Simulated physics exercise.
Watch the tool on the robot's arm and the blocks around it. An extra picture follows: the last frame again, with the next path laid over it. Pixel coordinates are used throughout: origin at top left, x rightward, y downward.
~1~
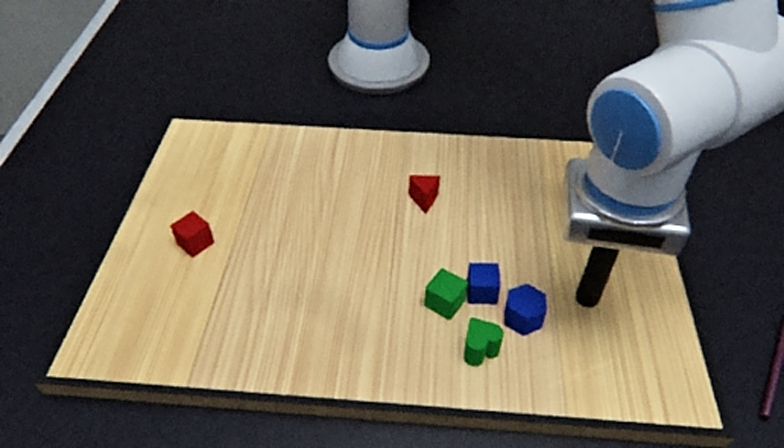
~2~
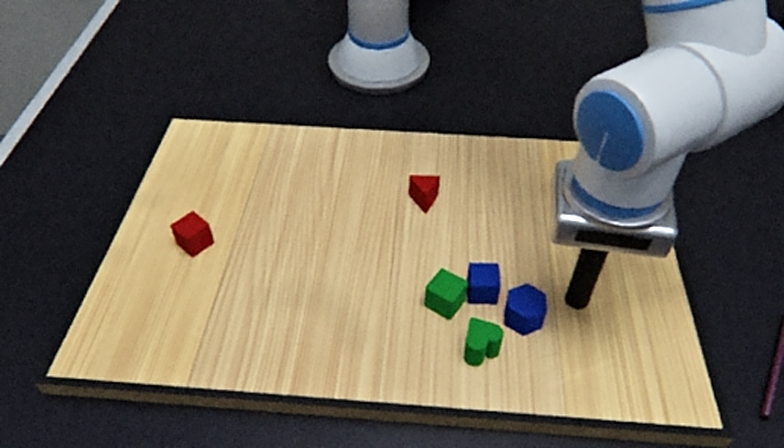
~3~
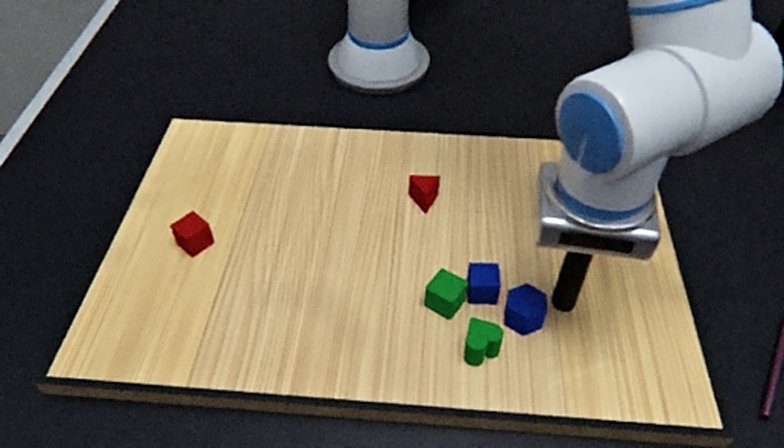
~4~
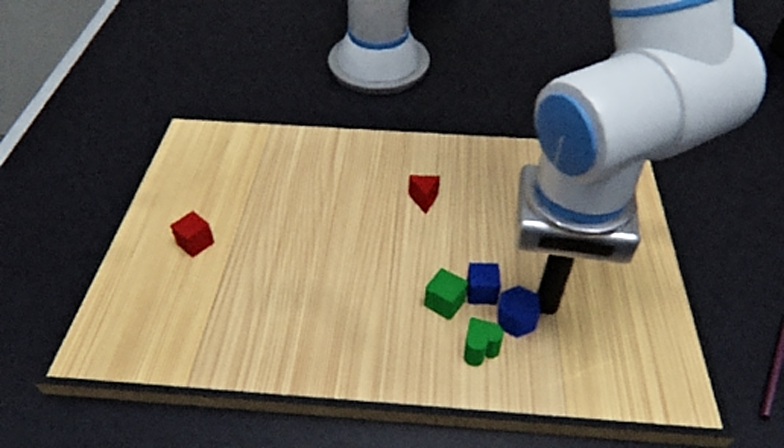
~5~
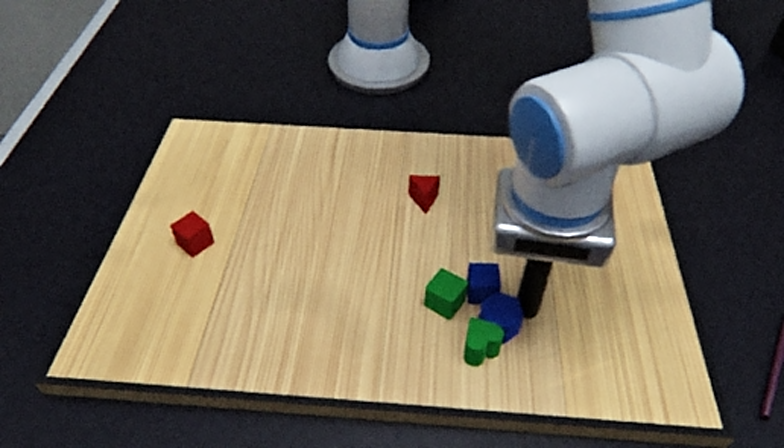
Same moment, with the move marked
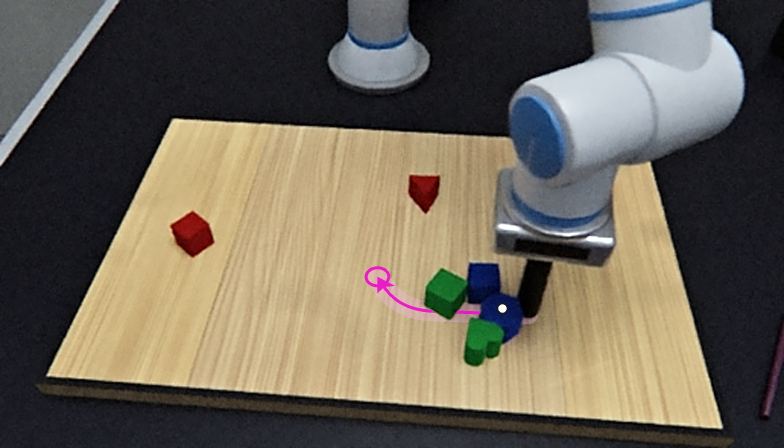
On a wooden board, a robot arm moves left and pushes the blue hexagon block left.
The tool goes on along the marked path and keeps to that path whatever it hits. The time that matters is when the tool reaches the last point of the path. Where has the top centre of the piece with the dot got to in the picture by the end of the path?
I'd guess (453, 320).
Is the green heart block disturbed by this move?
It will end up elsewhere.
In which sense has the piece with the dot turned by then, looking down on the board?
Direction: Anticlockwise.
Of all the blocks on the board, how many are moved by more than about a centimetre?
The answer is three or more blocks.
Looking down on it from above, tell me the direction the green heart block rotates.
From above, it looks like the green heart block goes counterclockwise.
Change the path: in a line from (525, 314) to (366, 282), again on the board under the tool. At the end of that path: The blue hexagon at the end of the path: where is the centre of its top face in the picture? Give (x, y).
For the centre of its top, I'd go with (471, 311).
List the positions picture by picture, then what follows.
Lower end of the tool (587, 298), tops of blocks, green square block (447, 284), green heart block (483, 333), blue square block (485, 274), blue hexagon (528, 300), in the first frame.
Tool (577, 300), blocks as before, in the second frame.
Tool (563, 303), blocks as before, in the third frame.
Tool (547, 305), blue hexagon (521, 302), in the fourth frame.
Tool (527, 309), green square block (447, 284), green heart block (483, 333), blue square block (485, 274), blue hexagon (502, 309), in the fifth frame.
The drawn path runs from (525, 314) via (469, 313) and (414, 308), ending at (377, 277); the dot is on the blue hexagon.
The first path, step by step. One third of the way, tool (469, 307); green heart block (473, 348), turned 45° anticlockwise; blue hexagon (459, 318), turned 60° anticlockwise.
Two thirds of the way, tool (413, 303); green square block (407, 268), turned 50° clockwise; green heart block (473, 348), turned 45° anticlockwise; blue hexagon (453, 320), turned 80° anticlockwise.
At the end, tool (377, 271); green square block (400, 247), turned 105° clockwise; green heart block (473, 348), turned 45° anticlockwise; blue square block not moved; blue hexagon (453, 320), turned 80° anticlockwise.
